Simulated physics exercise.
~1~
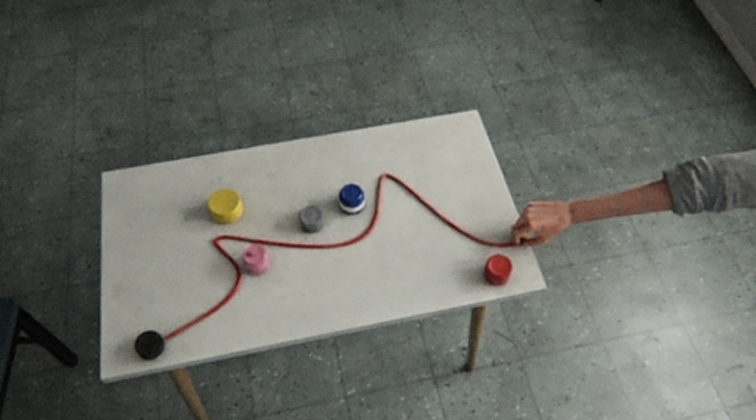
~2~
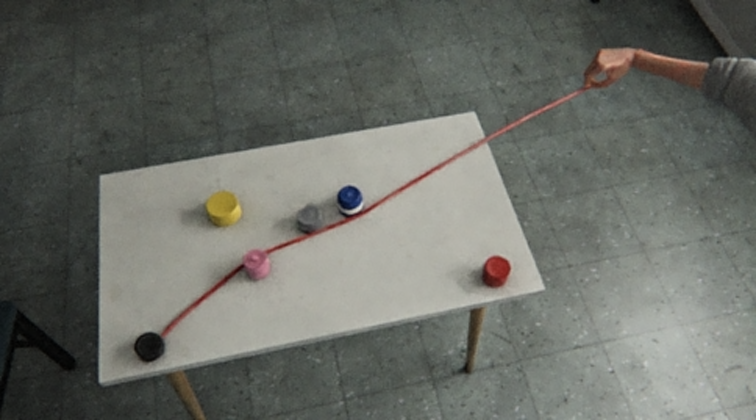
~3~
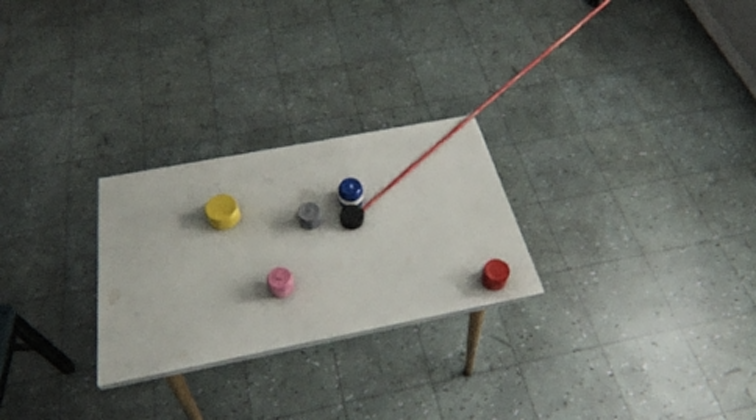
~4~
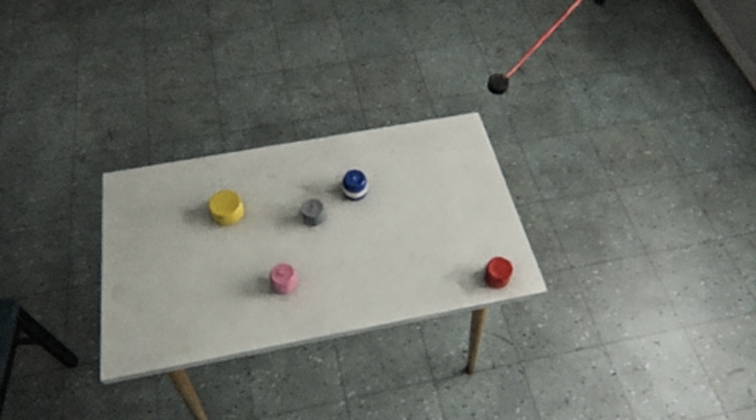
A red cord, pulled by a hand toward the upper right, drew taut and dragged a round black piece across the white table, nudging the pink and blue containers, until the piece swung clear of the tabletop with all five containers still upright.
